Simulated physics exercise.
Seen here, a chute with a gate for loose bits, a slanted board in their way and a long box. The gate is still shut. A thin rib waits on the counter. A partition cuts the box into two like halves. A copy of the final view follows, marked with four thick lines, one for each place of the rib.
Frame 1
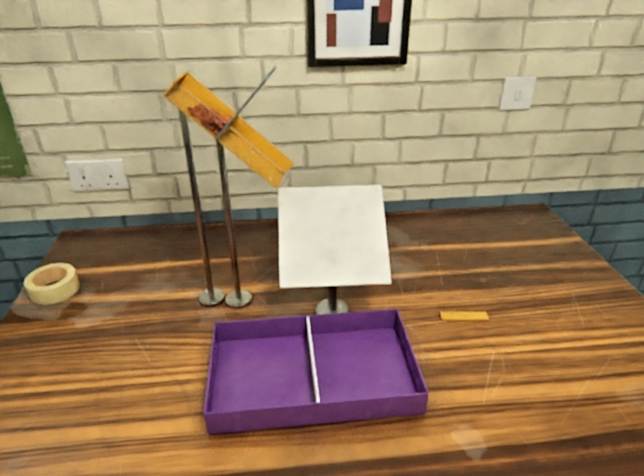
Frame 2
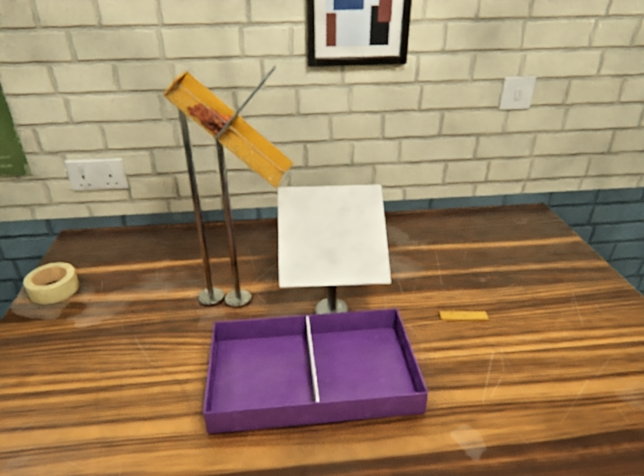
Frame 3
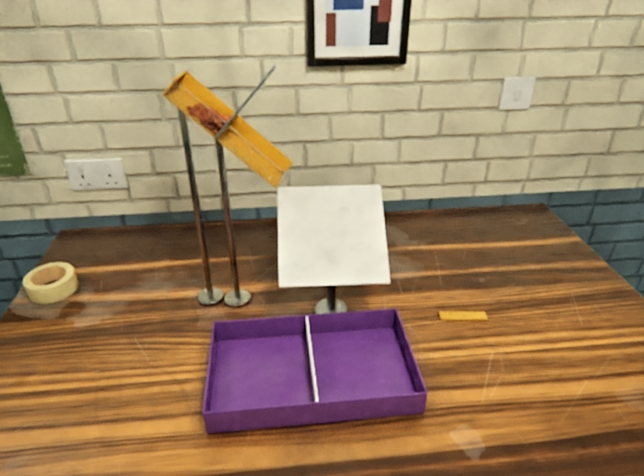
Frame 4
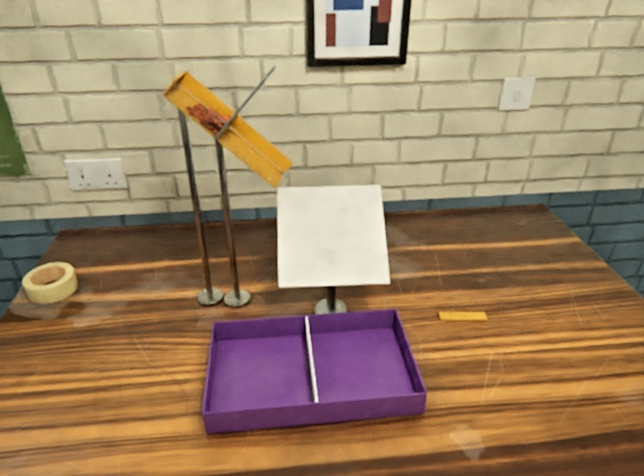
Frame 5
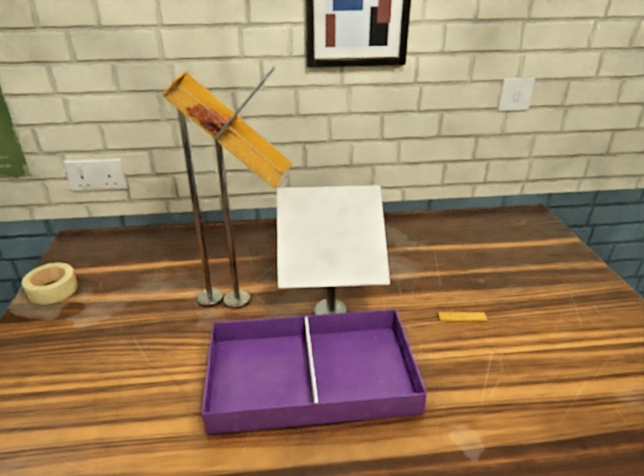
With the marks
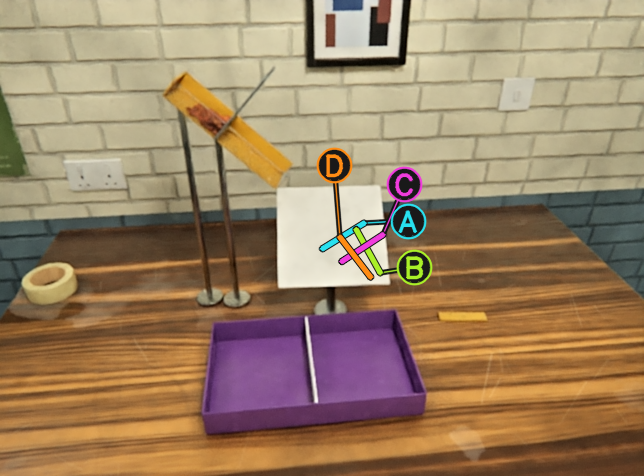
Nothing moves apart from a barely noticeable shift of the whole view. Reddish-brown bits sit behind a thin gate in a sloping yellow chute on two rods, beside a tilted white board. The divided purple box remains empty on the wooden counter, with a yellow strip and tape roll lying nearby.
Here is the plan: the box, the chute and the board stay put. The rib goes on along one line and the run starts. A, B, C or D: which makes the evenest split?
A is best.
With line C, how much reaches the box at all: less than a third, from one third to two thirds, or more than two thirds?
More than two thirds.
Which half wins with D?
More lands on the right.
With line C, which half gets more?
The right half.
On the marked copy, line A from (364, 223) to (322, 248); line B from (356, 229) to (380, 272); line C from (382, 234) to (341, 261); line D from (339, 237) to (370, 277).
If A is chosen, of what is caught, about half in the left half, about half in the right.
If B is chosen, of what is caught, a stray few in the left half, nearly all in the right.
If C is chosen, of what is caught, a small part in the left half, nearly all in the right.
If D is chosen, of what is caught, a stray few in the left half, nearly all in the right.
